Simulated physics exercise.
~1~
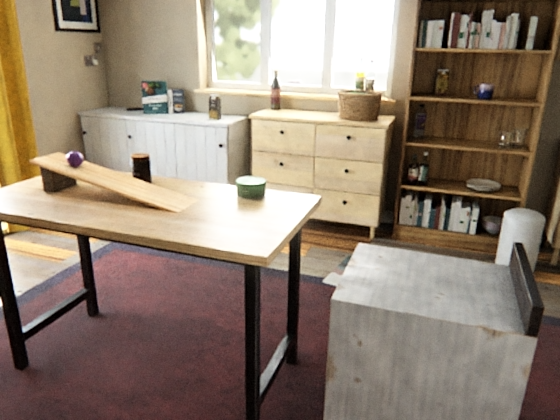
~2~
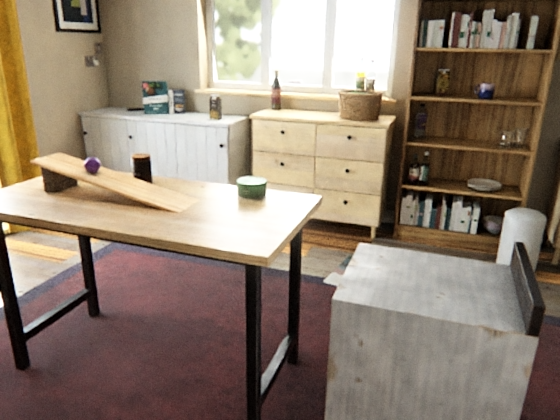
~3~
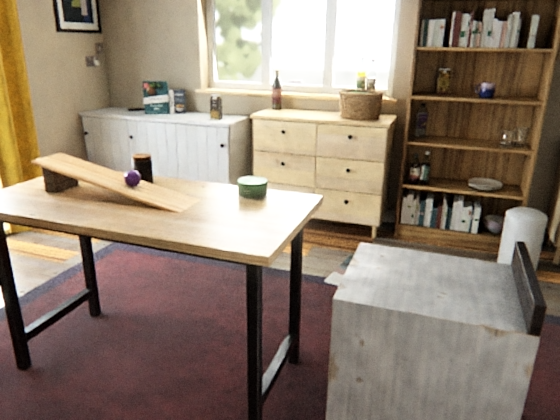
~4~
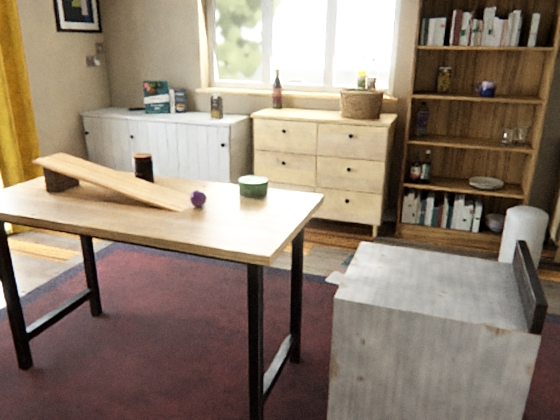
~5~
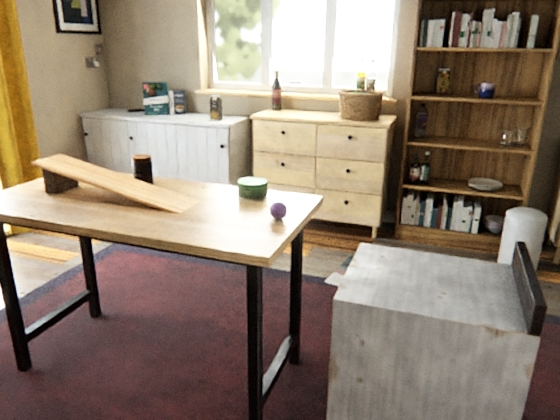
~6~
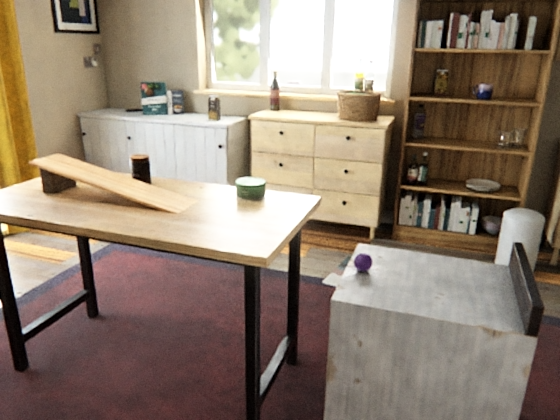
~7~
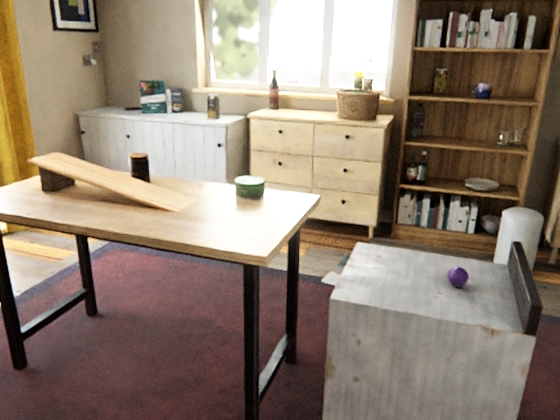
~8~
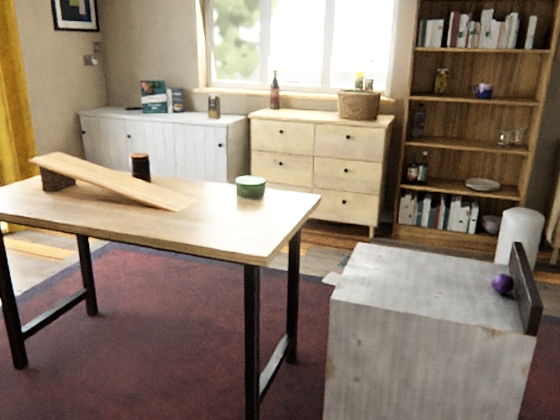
At first, a small purple ball, perhaps an onion, sits near the top of a fixed wooden ramp on a table, with a dark jar and a green tub standing nearby. It rolls down the slope to the right, passing the jar, and reaches the flat tabletop. It continues past the green tub toward the right edge. Next it crosses the gap and appears on the near left part of a lower, pale block. It travels on across that top and ends beside the dark batten at the far end, while the jar and tub stay in place.
